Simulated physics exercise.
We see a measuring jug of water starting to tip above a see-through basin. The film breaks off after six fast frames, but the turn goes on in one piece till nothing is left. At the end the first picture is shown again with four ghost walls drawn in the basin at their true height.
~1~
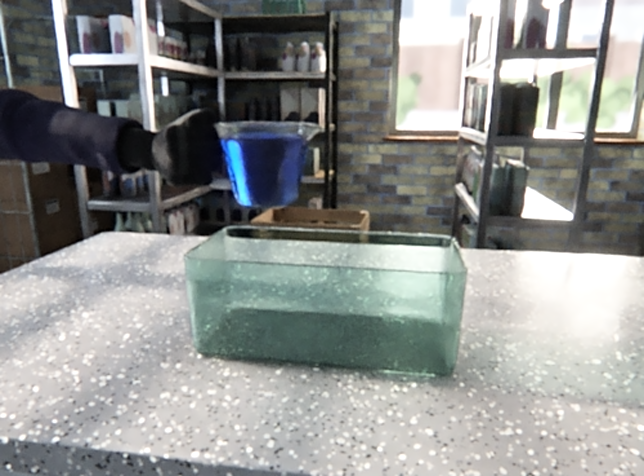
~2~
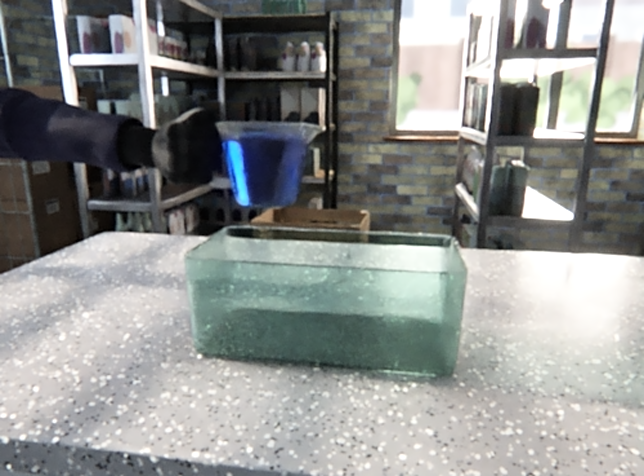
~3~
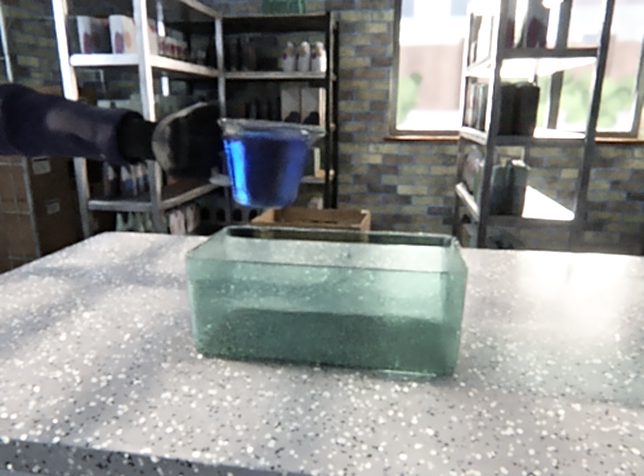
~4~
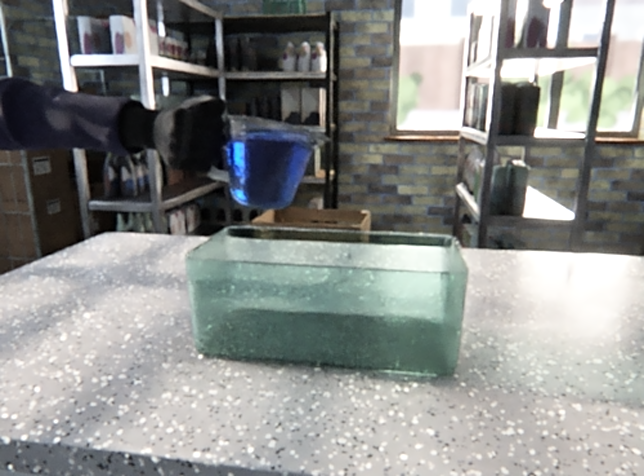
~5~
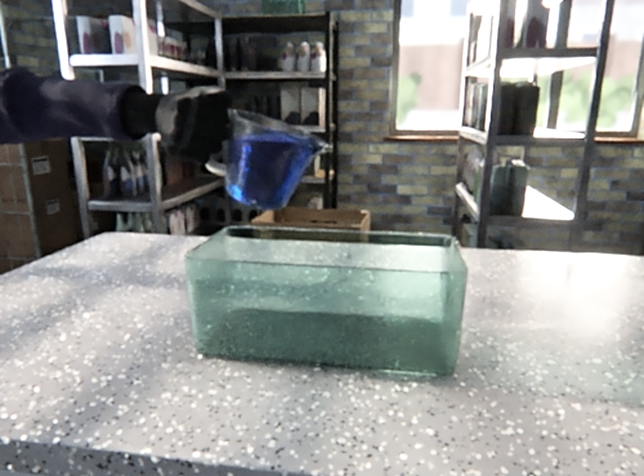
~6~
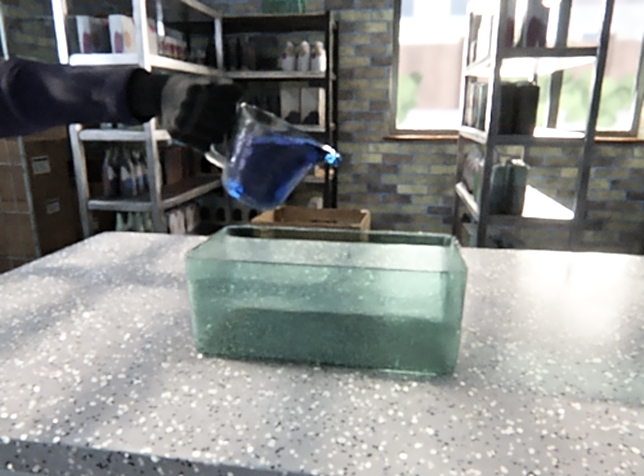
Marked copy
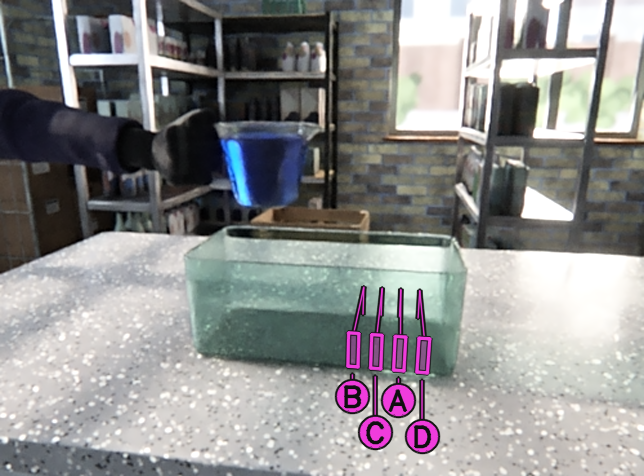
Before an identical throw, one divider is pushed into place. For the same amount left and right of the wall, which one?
B beats the others.
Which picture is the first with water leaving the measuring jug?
Picture 6.
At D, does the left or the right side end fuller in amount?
More ends on the left.
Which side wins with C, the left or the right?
The left one.
In magenta, A at (398, 378); B at (352, 374); C at (375, 376); D at (422, 380).
If A is chosen, about 95 % ends left of the wall and 4 % right of it.
If B is chosen, about 50 % ends left of the wall and 49 % right of it.
If C is chosen, about 85 % ends left of the wall and 14 % right of it.
If D is chosen, about 95 % ends left of the wall and 4 % right of it.
